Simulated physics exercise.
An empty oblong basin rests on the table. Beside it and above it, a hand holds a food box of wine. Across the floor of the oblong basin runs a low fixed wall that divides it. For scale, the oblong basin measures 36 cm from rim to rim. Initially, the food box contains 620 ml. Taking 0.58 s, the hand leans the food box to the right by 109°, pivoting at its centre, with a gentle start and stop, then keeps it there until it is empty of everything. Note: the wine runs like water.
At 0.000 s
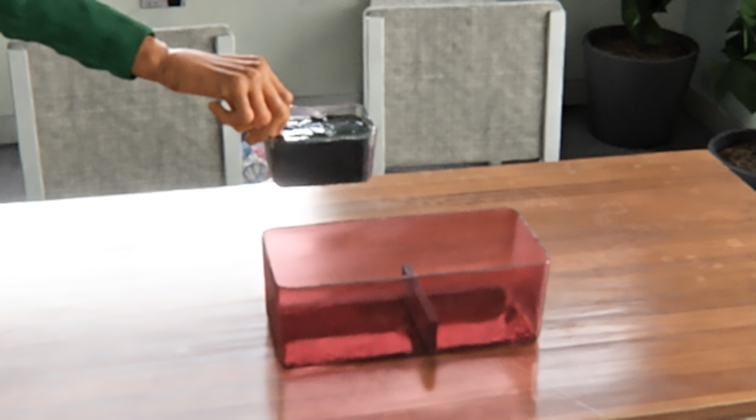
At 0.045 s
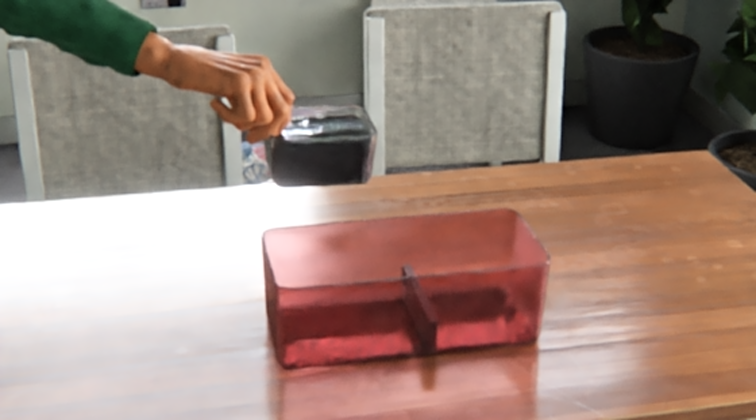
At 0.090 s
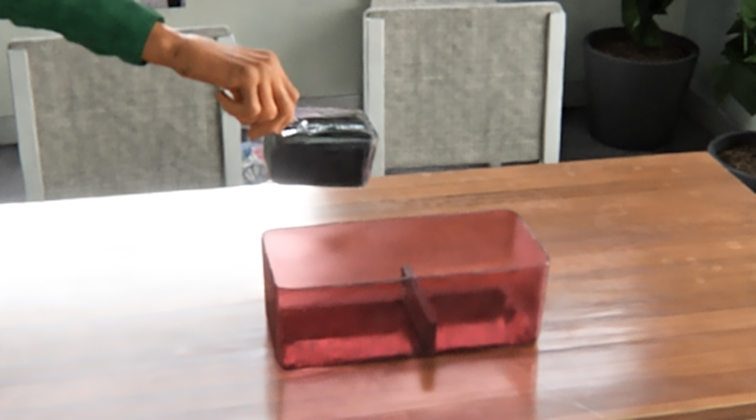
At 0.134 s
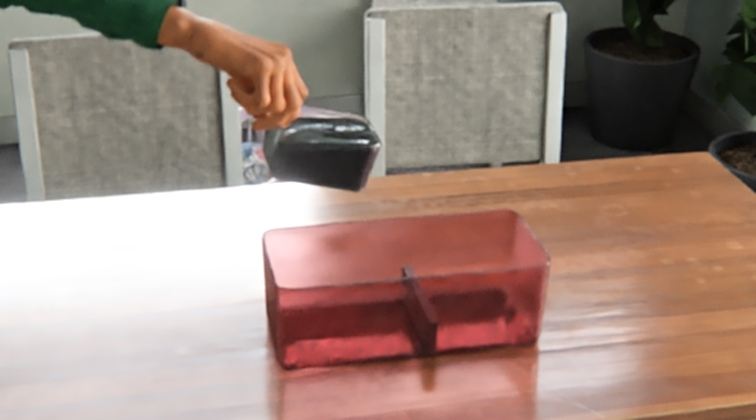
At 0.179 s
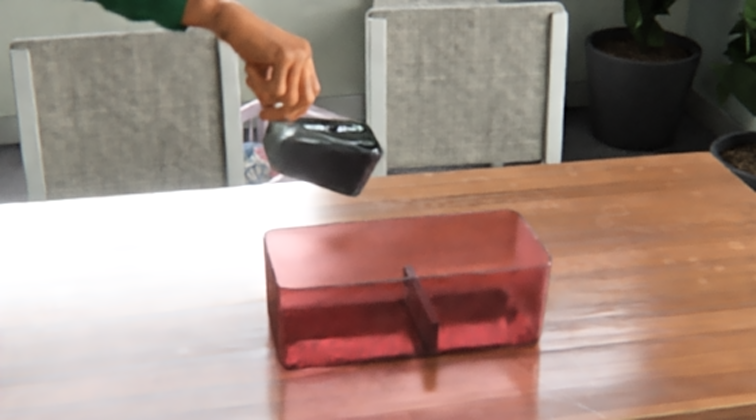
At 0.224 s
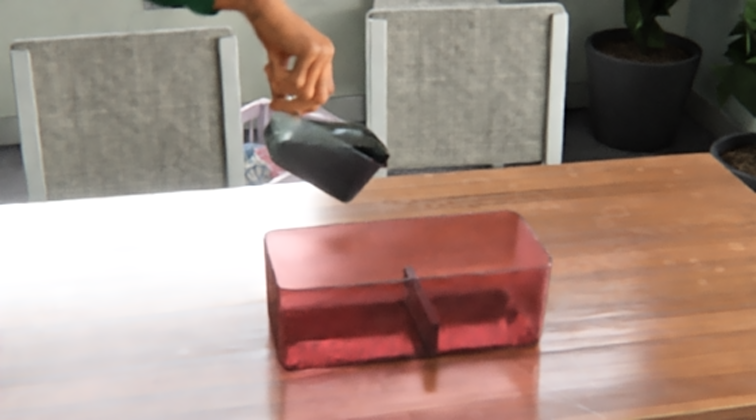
A wooden table in a room with two grey woven chairs and potted plants behind it is seen from slightly above by a camera that stays still. An empty, see-through red oblong basin with a divider sits on the table, and a green-sleeved hand holds a clear box of dark liquid above it. The hand gradually leans the box rightward, and the liquid shifts toward its lowered right side.
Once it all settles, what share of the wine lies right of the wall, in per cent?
36 %.
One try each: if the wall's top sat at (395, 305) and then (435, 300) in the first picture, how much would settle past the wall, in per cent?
Roughly 70 per cent, then 15 per cent.
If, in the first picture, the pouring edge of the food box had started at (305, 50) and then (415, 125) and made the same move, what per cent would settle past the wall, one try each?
First 5, then 80 per cent.
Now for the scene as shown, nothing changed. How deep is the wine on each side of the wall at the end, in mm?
Depths at rest: Left around 12 mm, right around 10 mm.
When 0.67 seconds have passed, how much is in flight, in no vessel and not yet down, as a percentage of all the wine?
Airborne share: Near 4 %.
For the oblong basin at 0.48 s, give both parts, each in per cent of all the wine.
Lab note: Left near 20, right near 22.
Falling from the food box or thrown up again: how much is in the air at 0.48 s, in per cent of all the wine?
Estimate: Some 44 % of the total.
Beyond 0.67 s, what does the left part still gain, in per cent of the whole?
About 3 percent, give or take.
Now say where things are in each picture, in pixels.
In the first frame, it leans 0°; its right rim is at (370, 120); the wine meets the walls at (267, 132) and (367, 125); the oblong basin's rim runs from (268, 259) to (533, 235); the wall's top is at (420, 292).
In the second frame, it leans 2°; its right rim is at (371, 122); the wine meets the walls at (268, 132) and (368, 126).
In the third frame, it leans 6°; its right rim is at (372, 126); the wine meets the walls at (269, 131) and (368, 128).
In the fourth frame, it leans 14°; its right rim is at (374, 133); the wine meets the walls at (271, 130) and (372, 130).
In the fifth frame, it leans 24°; its right rim is at (376, 142); the wine meets the walls at (274, 131) and (377, 134); 1 per cent is over the edge.
In the sixth frame, it leans 35°; its right rim is at (376, 154); the wine meets the walls at (272, 132) and (373, 144); 7 per cent is over the edge.
Then, 0.48 s in, the tilt is 101° and 14 per cent is still to pour, 20 is left of the wall and 22 right of it.
Then, 0.67 s in, the tilt is 109° and 1 per cent is still to pour, 59 is left of the wall and 35 right of it.
Then, 0.87 s in, the tilt is 109° and 0 per cent is still to pour, 61 is left of the wall and 35 right of it.
Then, 1.08 s in, the tilt is 109° and 0 per cent is still to pour, 62 is left of the wall and 36 right of it.
Finally, 62 per cent lies left of the wall, 36 right of it and 2 outside.
